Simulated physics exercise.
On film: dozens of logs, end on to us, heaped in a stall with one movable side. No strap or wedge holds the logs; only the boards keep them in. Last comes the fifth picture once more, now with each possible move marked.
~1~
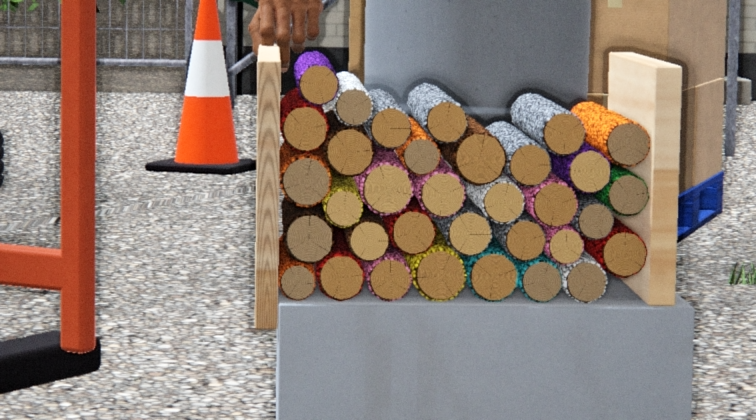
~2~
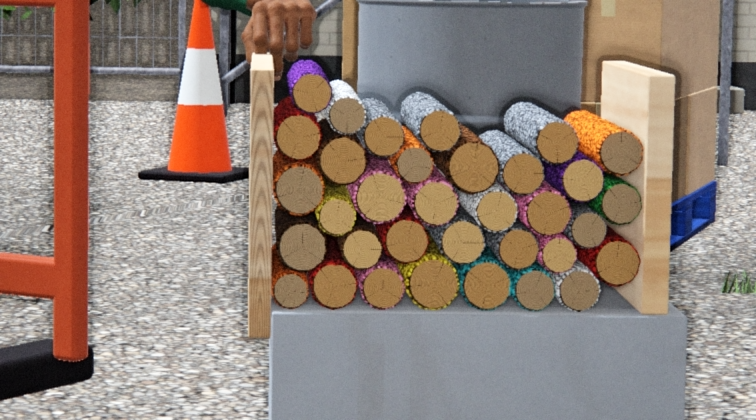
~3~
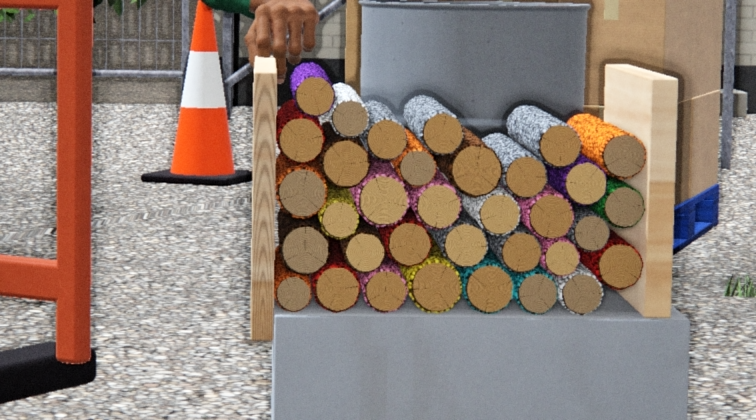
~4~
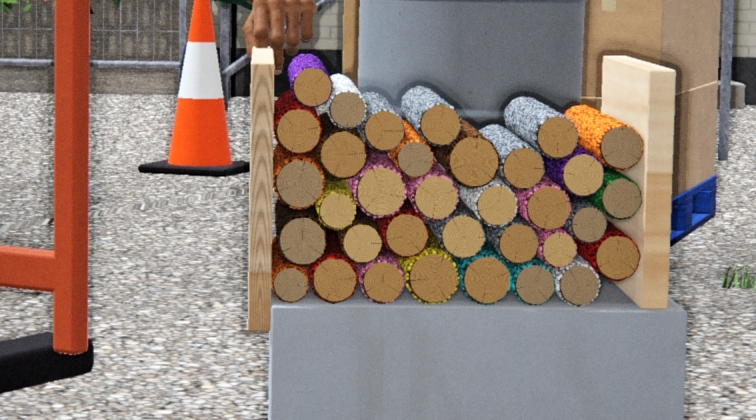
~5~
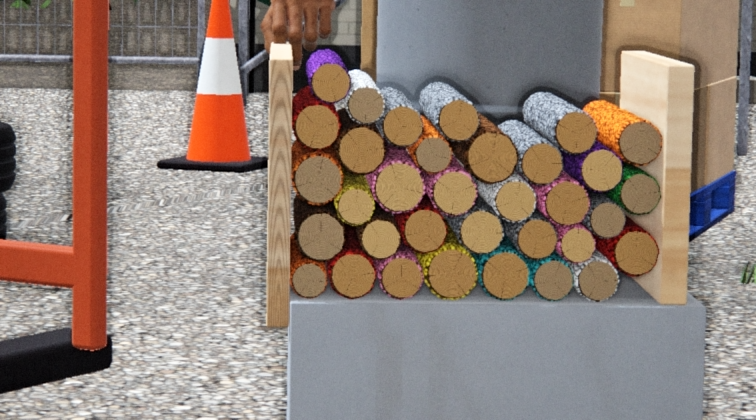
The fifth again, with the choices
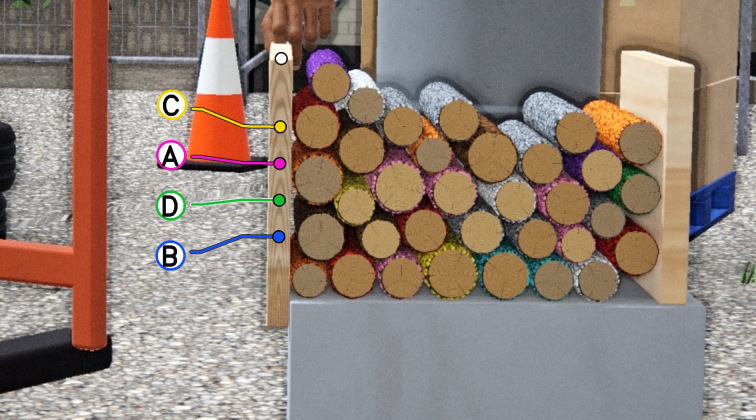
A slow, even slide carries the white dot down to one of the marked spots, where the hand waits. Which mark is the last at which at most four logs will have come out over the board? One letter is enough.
At most to D.
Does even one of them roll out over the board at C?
No.
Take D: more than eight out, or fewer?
It loses fewer than eight.
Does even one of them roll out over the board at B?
At B: Yes.
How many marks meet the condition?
Three of the four.
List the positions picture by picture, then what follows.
The first frame shows a log (387, 189); a log (554, 205); a log (589, 171).
The second frame shows a log (582, 180); a log (347, 115).
The third frame shows side board (264, 187); a log (293, 294).
The fourth frame shows a log (534, 285); a log (518, 243).
The fifth frame shows a log (399, 187); a log (566, 203); a log (601, 170).
On the marked copy, A at (280, 164); B at (279, 237); C at (281, 127); D at (280, 201); the white dot at (282, 59).
Taking D. A third of the way, top of the board (292, 127).
Two thirds of the way, top of the board (291, 200).
When it is over, top of the board (291, 200), two out over the board.
As for the rest, A none out over the board; B more than four out over the board; C none out over the board.
